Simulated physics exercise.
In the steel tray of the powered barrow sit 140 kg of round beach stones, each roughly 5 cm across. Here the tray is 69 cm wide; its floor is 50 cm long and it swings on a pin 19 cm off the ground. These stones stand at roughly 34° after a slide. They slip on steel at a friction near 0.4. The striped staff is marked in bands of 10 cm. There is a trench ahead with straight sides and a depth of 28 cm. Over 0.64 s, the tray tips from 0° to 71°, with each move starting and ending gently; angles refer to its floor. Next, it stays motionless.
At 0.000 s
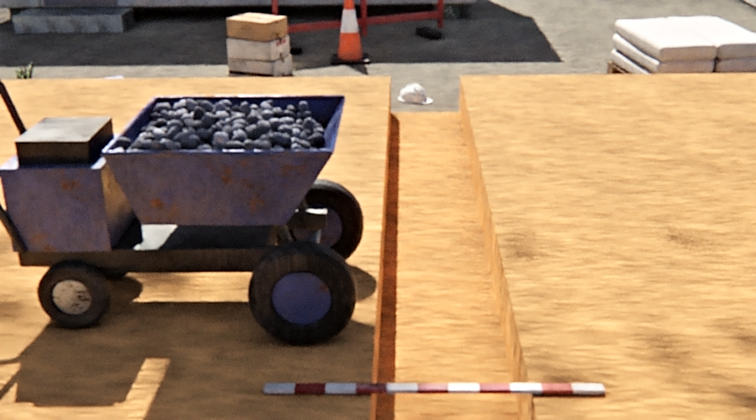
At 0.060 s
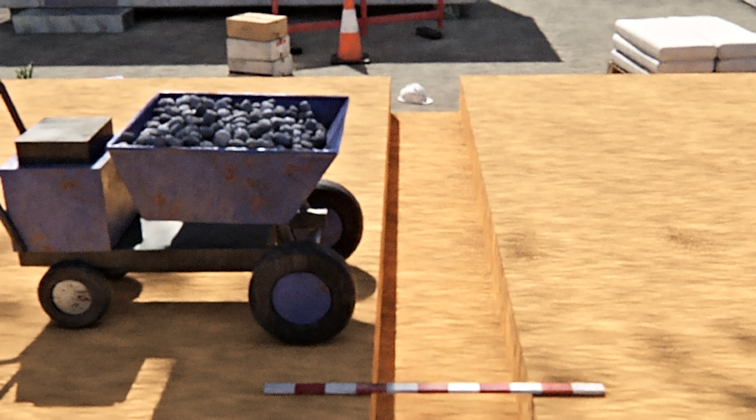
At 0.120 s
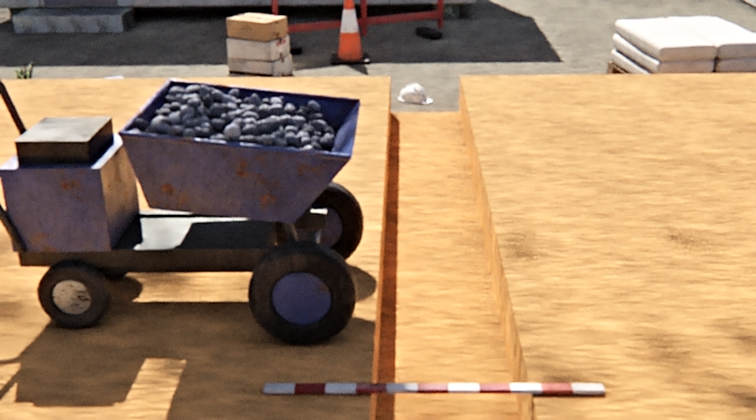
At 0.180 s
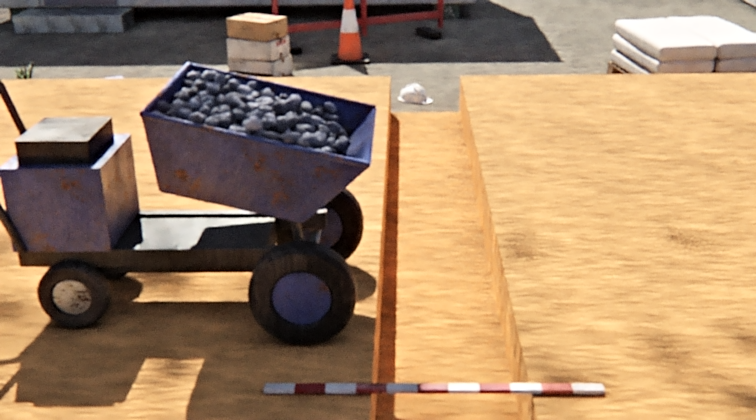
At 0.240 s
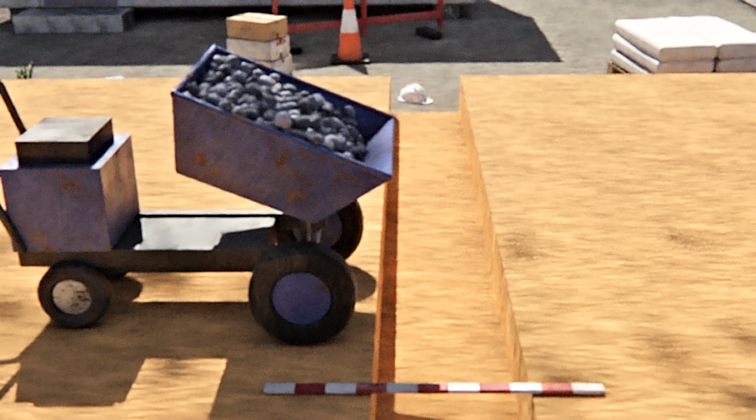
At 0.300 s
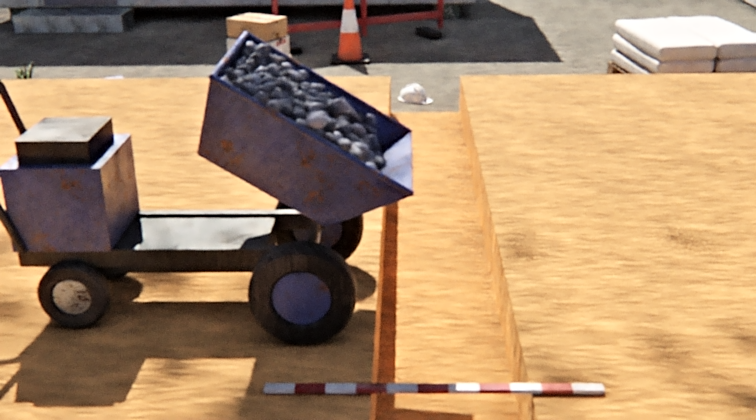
The clip shows a small wheeled barrow with a blue tray full of dark rounded stones beside a straight-sided trench; the tray gradually tilts toward the right, its left end rising, while the wheels stay in place.
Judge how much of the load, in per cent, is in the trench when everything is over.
I judge it at about 43 per cent.
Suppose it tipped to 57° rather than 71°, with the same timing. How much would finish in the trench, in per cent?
With that change, near 30 per cent.
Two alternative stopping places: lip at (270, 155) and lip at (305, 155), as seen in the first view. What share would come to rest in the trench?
85 %, then 60 %.
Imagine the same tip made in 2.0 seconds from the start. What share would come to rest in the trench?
Then about 70 per cent.
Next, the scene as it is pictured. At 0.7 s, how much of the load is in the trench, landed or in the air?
15 per cent or so by then.
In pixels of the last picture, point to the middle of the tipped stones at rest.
I'd point somewhere around (540, 295).
After 0.5 s the floor is at 60°; 100 % in the tray; the foremost stones are at (439, 207).
After 0.7 s the floor is at 71°; 60 % in the tray, 15 % in the trench, 25 % past the trench; the foremost stones are at (572, 301).
After 1.1 s the floor is at 71°; 17 % in the tray, 26 % in the trench, 57 % past the trench; the foremost stones are past the picture's edge.
After 3.0 s the floor is at 71°; 0 % in the tray, 43 % in the trench, 57 % past the trench; the foremost stones are past the picture's edge.
